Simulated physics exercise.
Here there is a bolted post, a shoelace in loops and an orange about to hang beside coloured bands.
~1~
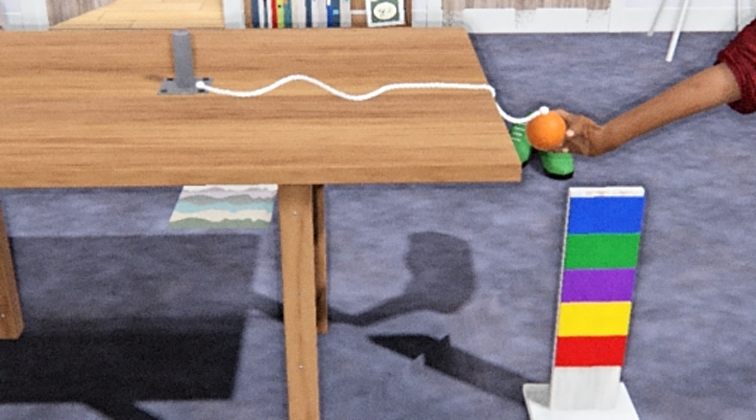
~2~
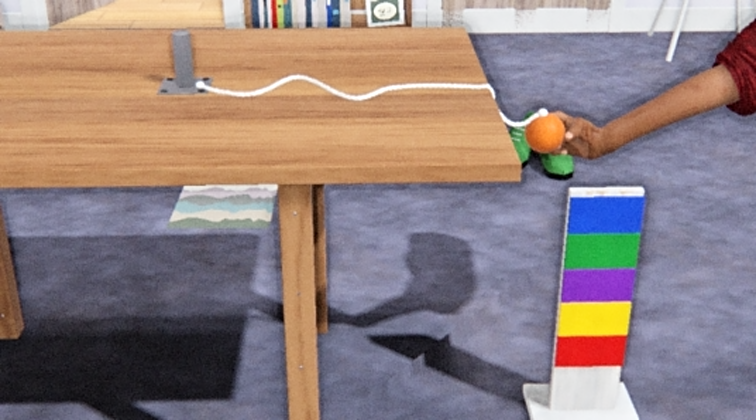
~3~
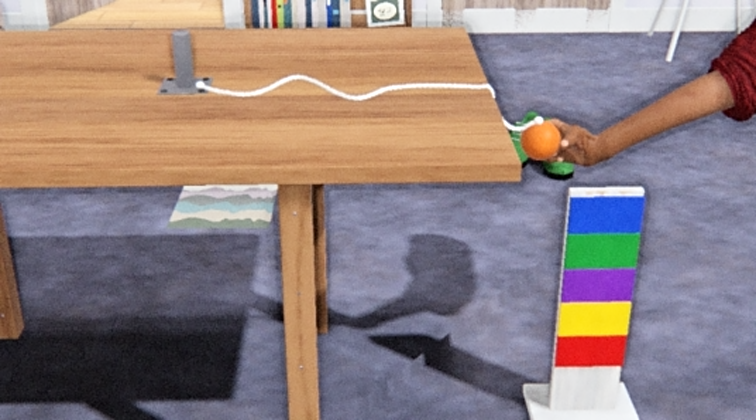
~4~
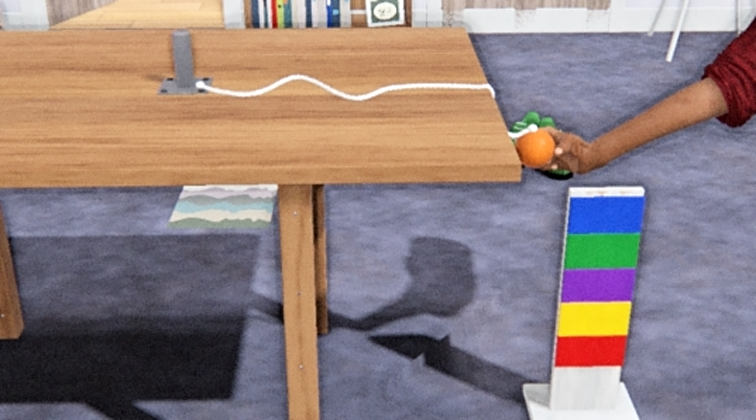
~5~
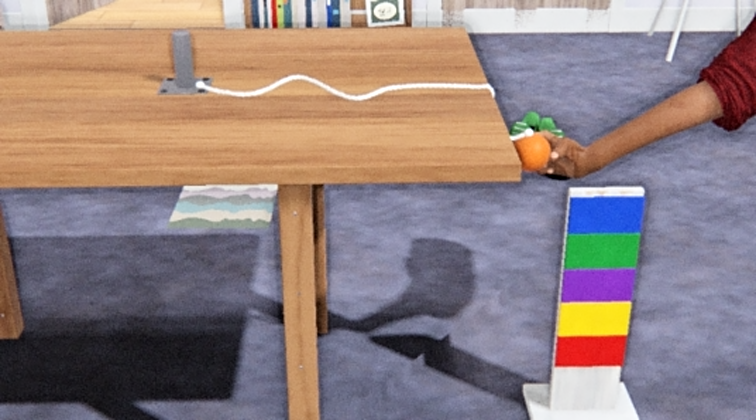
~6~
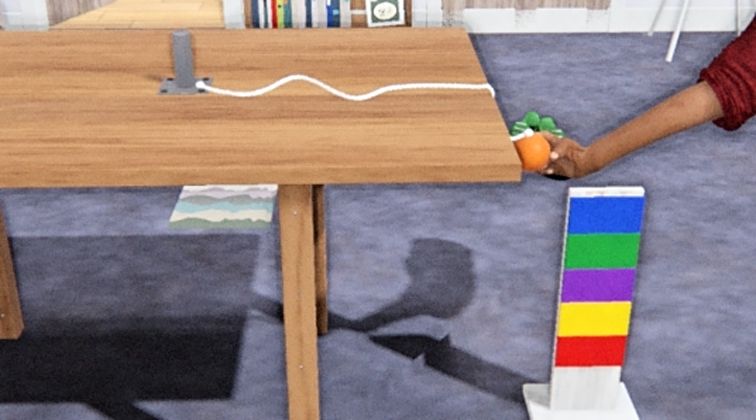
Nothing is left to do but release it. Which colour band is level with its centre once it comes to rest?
The green band.
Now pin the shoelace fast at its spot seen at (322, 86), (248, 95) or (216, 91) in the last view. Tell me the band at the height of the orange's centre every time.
Taking the three tries in turn, you'd get blue, green and green.
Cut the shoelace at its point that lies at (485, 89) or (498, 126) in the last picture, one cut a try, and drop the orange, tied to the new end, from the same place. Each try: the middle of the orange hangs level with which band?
First try: Higher than all five; second try: Blue.
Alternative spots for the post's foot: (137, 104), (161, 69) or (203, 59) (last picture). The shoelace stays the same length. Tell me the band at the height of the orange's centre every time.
Post by post, in the given order: Blue; blue; green.
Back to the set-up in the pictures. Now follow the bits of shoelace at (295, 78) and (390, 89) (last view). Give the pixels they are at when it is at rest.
First one close to (329, 87), second close to (469, 88).
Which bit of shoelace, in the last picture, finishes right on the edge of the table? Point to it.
It is around (410, 87).
A little later, orange near (462, 237); level with green.
Next, orange near (498, 252); level with green.
When it is over, orange near (489, 252); level with green. At green.
